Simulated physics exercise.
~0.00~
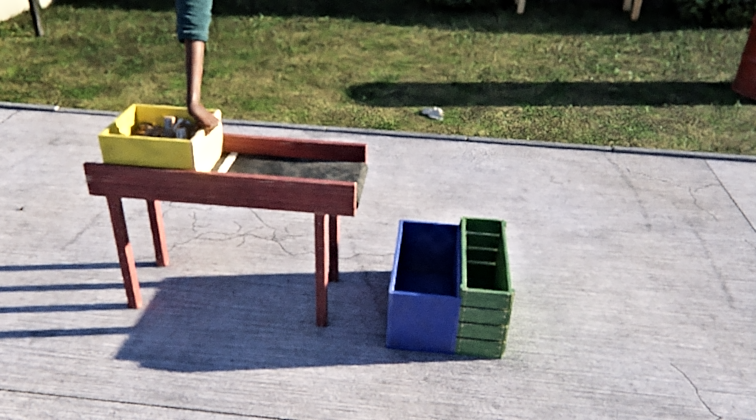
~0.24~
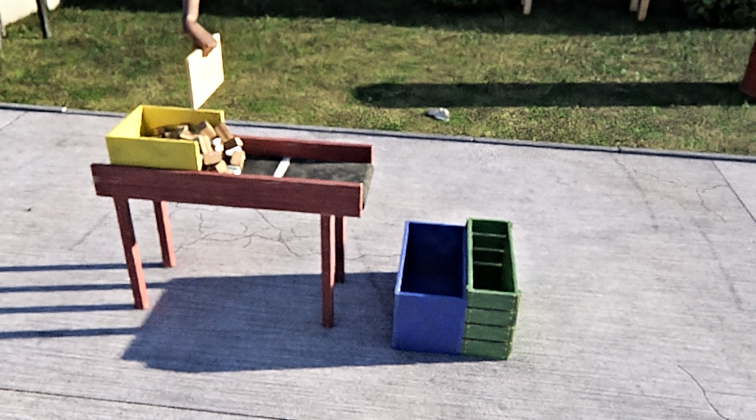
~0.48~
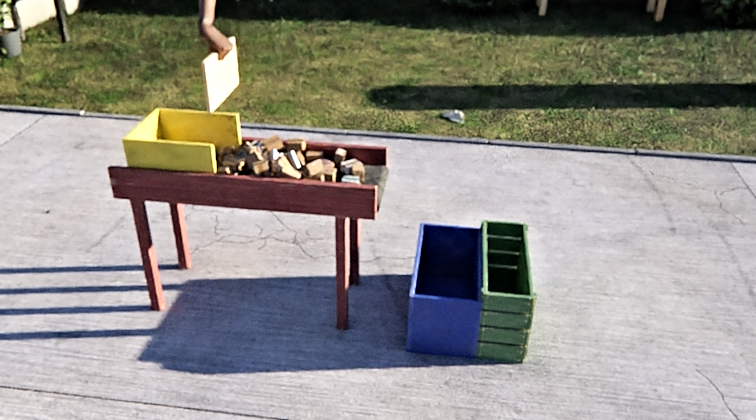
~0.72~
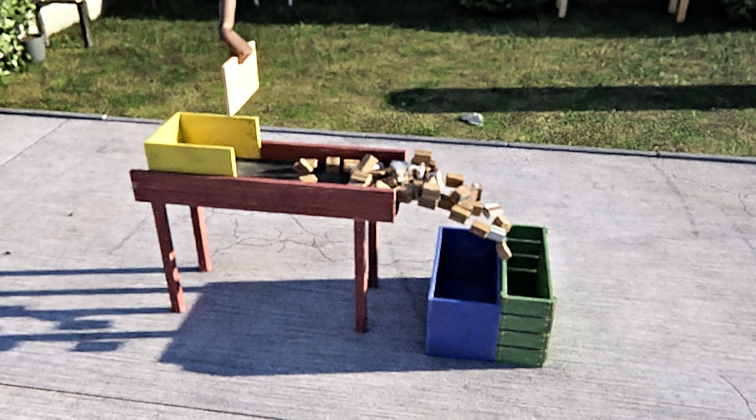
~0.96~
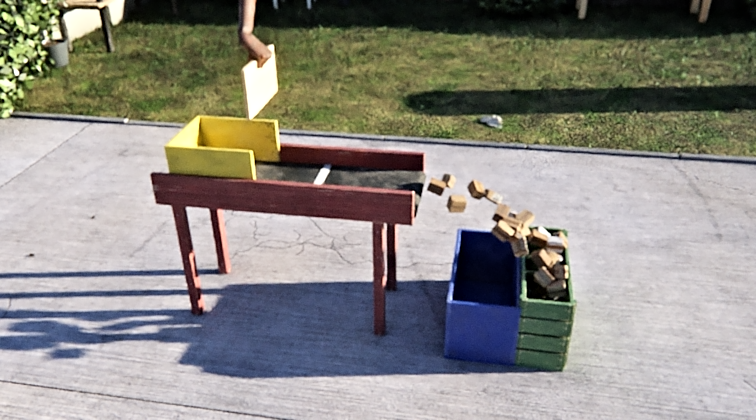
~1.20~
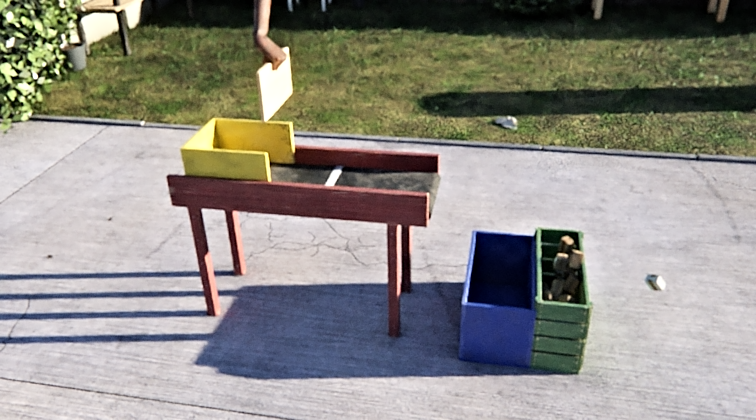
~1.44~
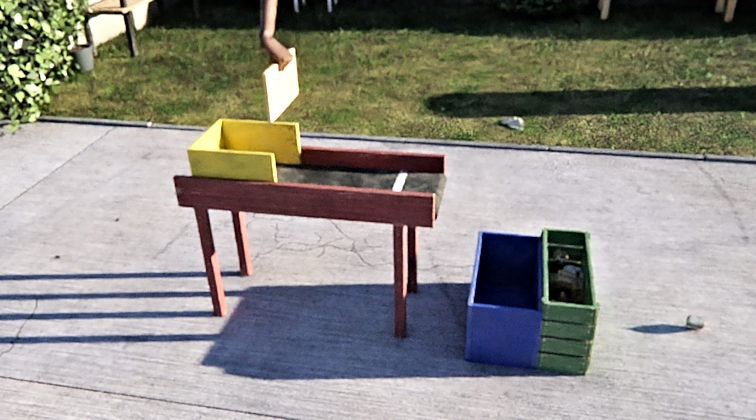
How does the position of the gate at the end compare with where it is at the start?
At the start the gate stands down at the open right side of the yellow pen. By the end it is held up in the air above the pen by a hand, leaving that side open.
